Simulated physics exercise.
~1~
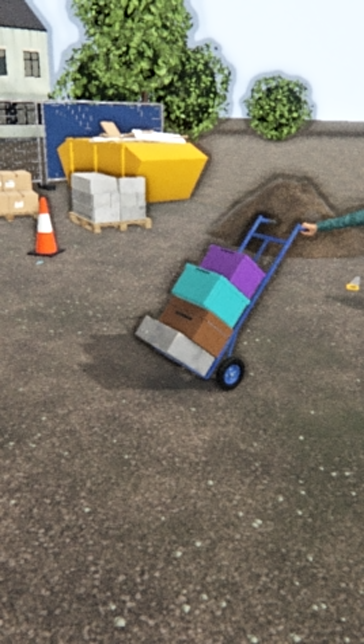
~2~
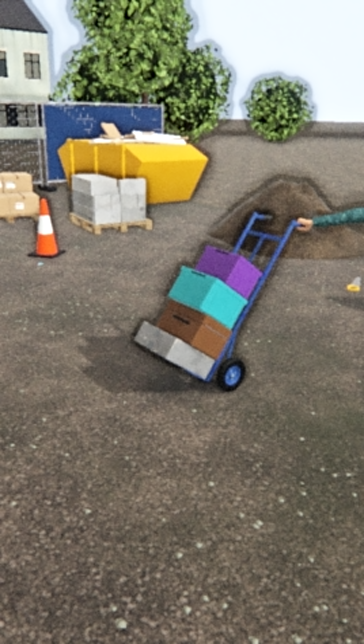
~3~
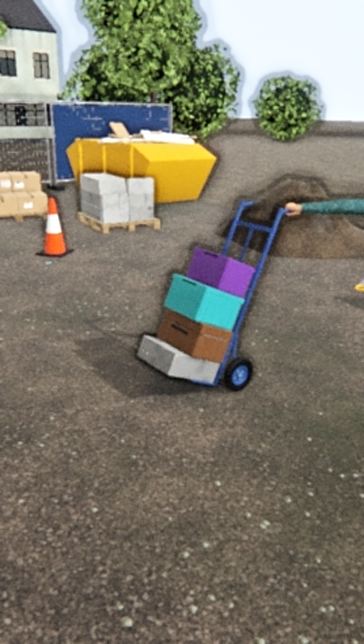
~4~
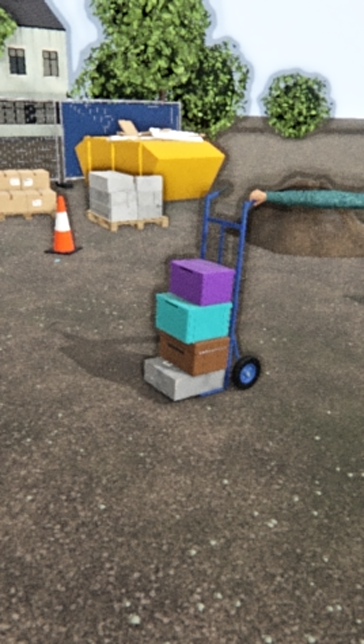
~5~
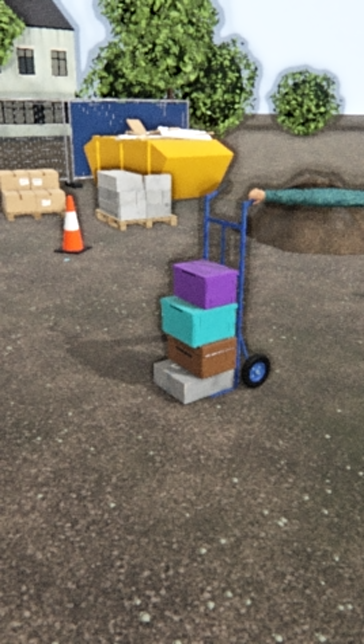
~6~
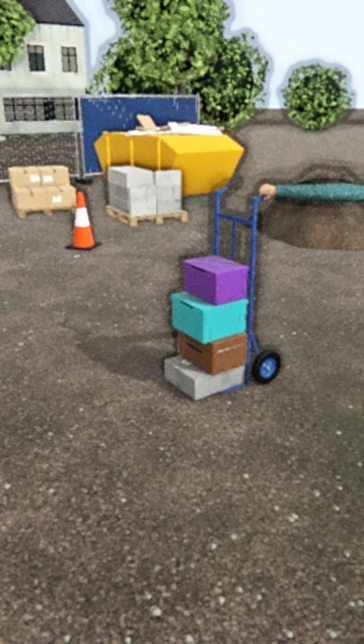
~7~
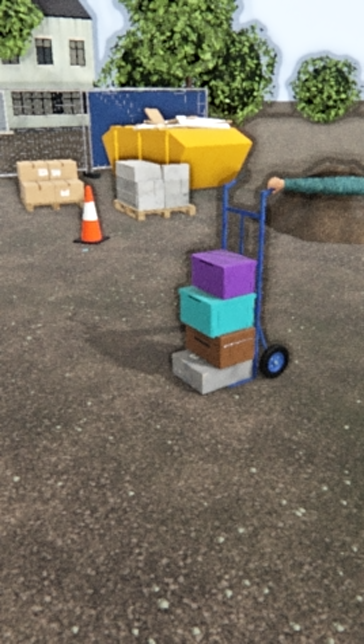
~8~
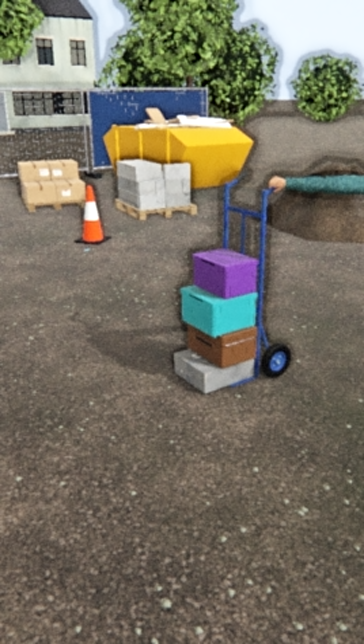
A blue sack truck, tilted back and held at its handle by a green-sleeved arm from the right, carries a stack of four boxes across a gritty yard seen from the front and slightly above. From the bottom up, the load is grey, brown, turquoise and purple. Behind stand an orange and white cone, grey blocks on a pallet, a yellow skip and a mound of earth. The hand lets the truck swing forward to the left until it stands upright with its plate on the ground. The view pans slightly left, and the truck stays still with all four boxes stacked.
